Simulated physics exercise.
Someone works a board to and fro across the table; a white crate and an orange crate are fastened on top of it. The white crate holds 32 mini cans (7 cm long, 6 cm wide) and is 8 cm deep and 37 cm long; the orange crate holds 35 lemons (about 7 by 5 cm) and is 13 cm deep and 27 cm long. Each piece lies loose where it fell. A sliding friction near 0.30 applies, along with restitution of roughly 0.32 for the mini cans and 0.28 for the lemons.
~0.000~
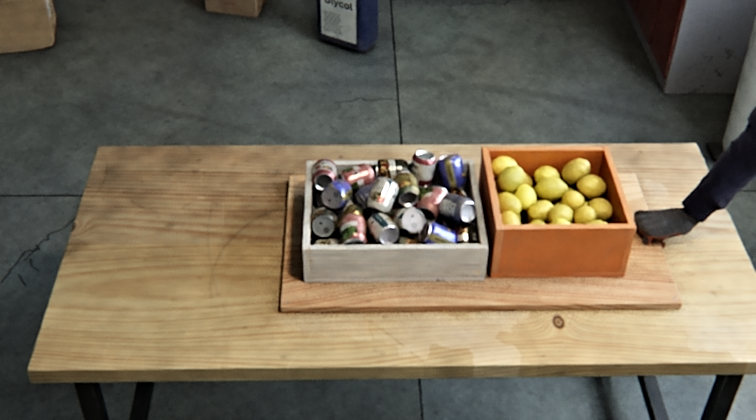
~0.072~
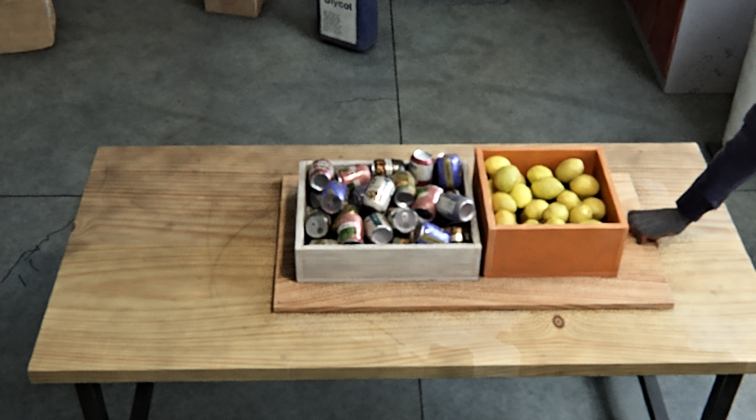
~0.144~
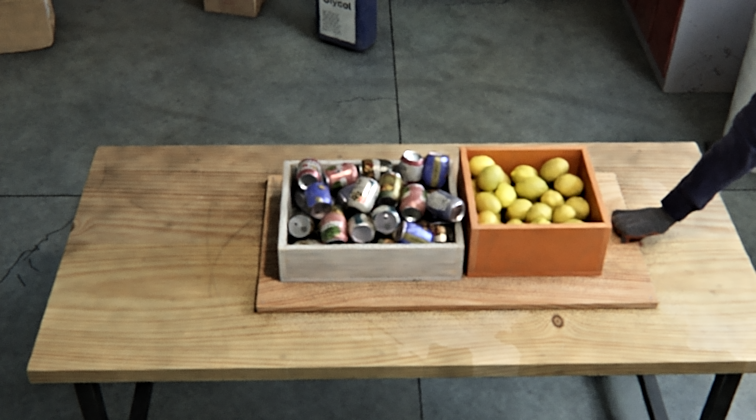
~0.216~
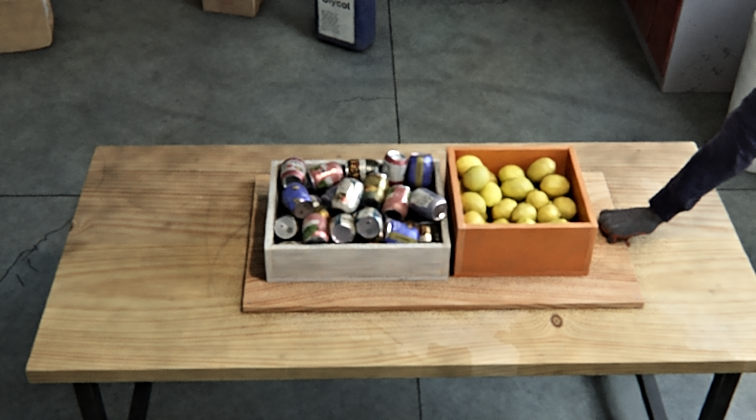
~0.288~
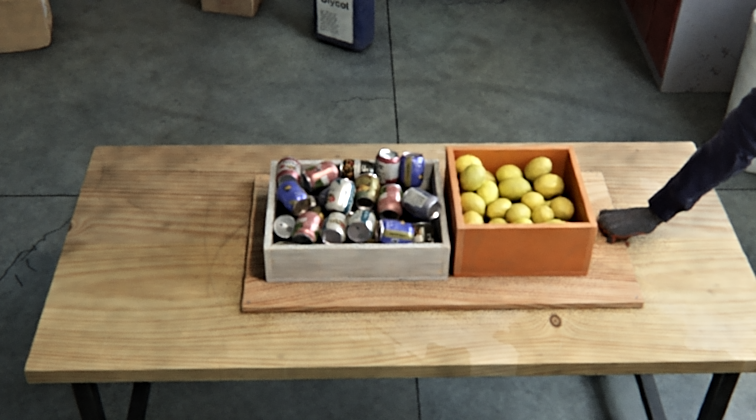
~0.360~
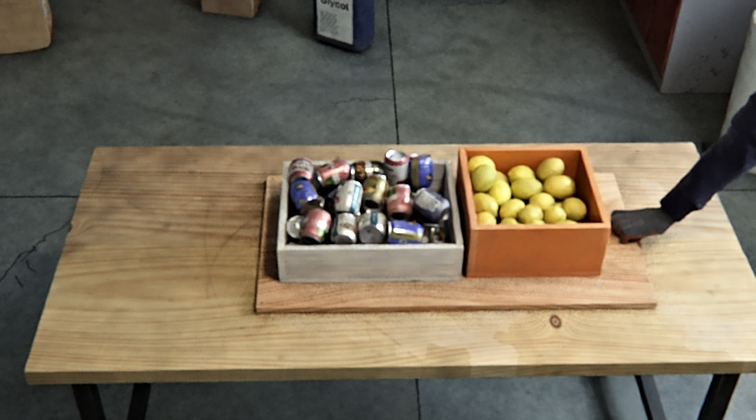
A white crate of small mixed-colour cans and, to its right, an orange crate of yellow lemons sit on a board on a pale wooden table, seen from above and in front by a still camera. A dark-gloved hand at the right grips the board's end above a grey floor. It slides the board a short way left, pauses, then draws it partway back right, the loose cans shifting and turning slightly.
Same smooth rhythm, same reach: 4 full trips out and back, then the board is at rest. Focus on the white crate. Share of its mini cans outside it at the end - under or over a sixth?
Most likely, a share short of one sixth ends up outside.
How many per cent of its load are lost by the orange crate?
Orange crate, 0 in a hundred gone.
After 0.70 s, 0 of 32 out of the white crate and 0 of 35 out of the orange crate.
After 1.13 s, 0 of 32 out of the white crate and 0 of 35 out of the orange crate.
After 1.73 s, 0 of 32 out of the white crate and 0 of 35 out of the orange crate.
Final count (at 2.50 s), 0 of 32 out of the white crate and 0 of 35 out of the orange crate. Asked share, 0 of 32, 0 per cent.
